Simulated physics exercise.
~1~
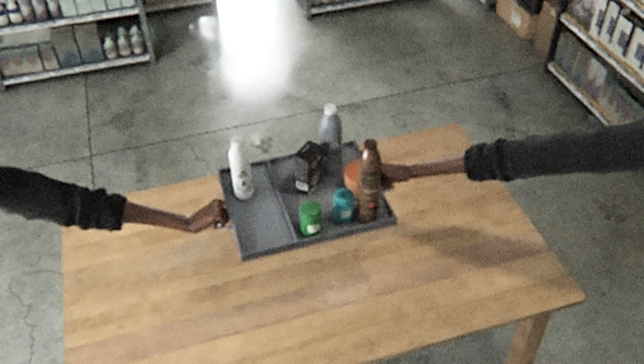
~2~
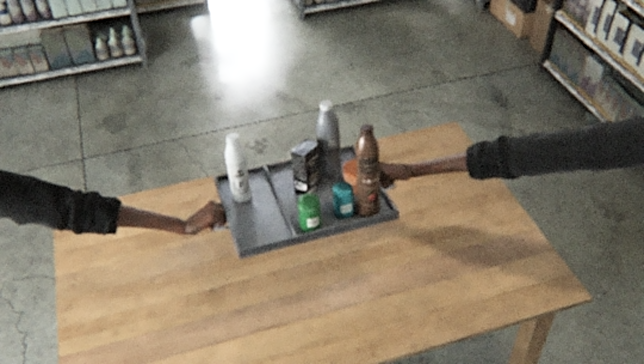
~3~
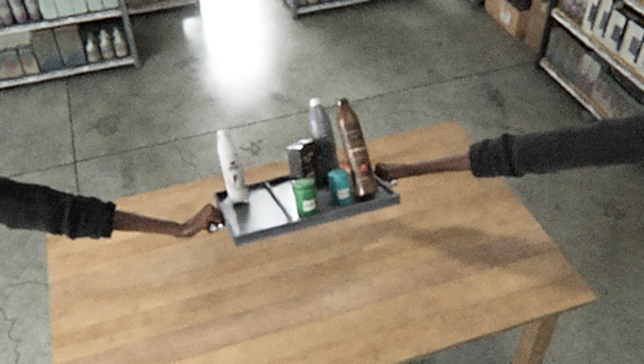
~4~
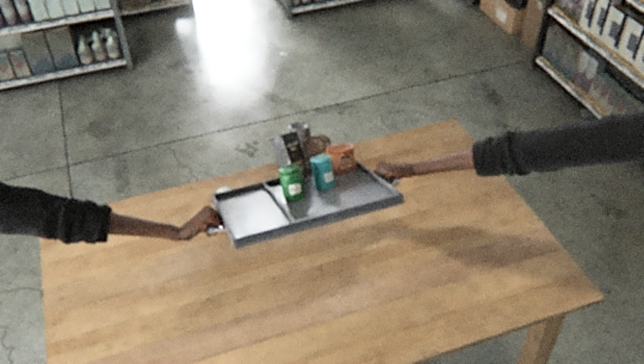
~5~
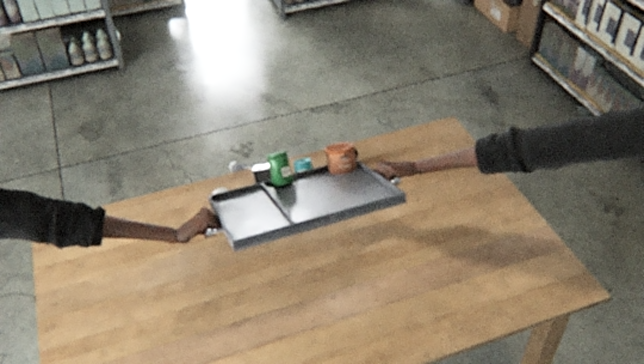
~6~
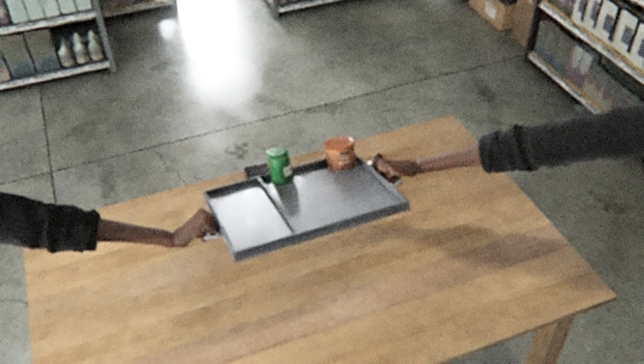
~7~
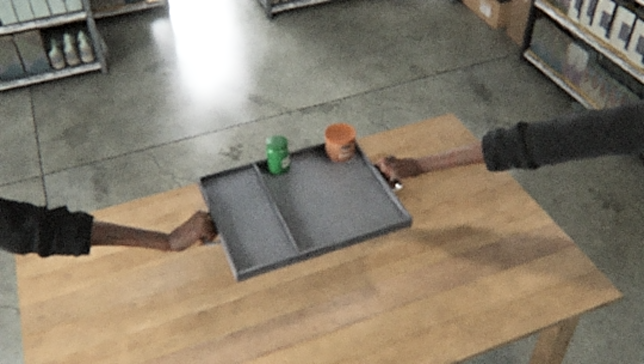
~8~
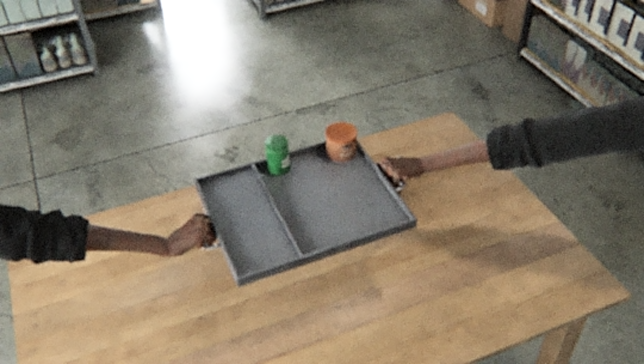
The video shows two hands holding a grey tray of bottles, jars and containers above a wooden table, tilting its far side down so the bottles, a turquoise jar and a black packet topple off, then levelling it with only the green jar and orange tin left at the far edge.
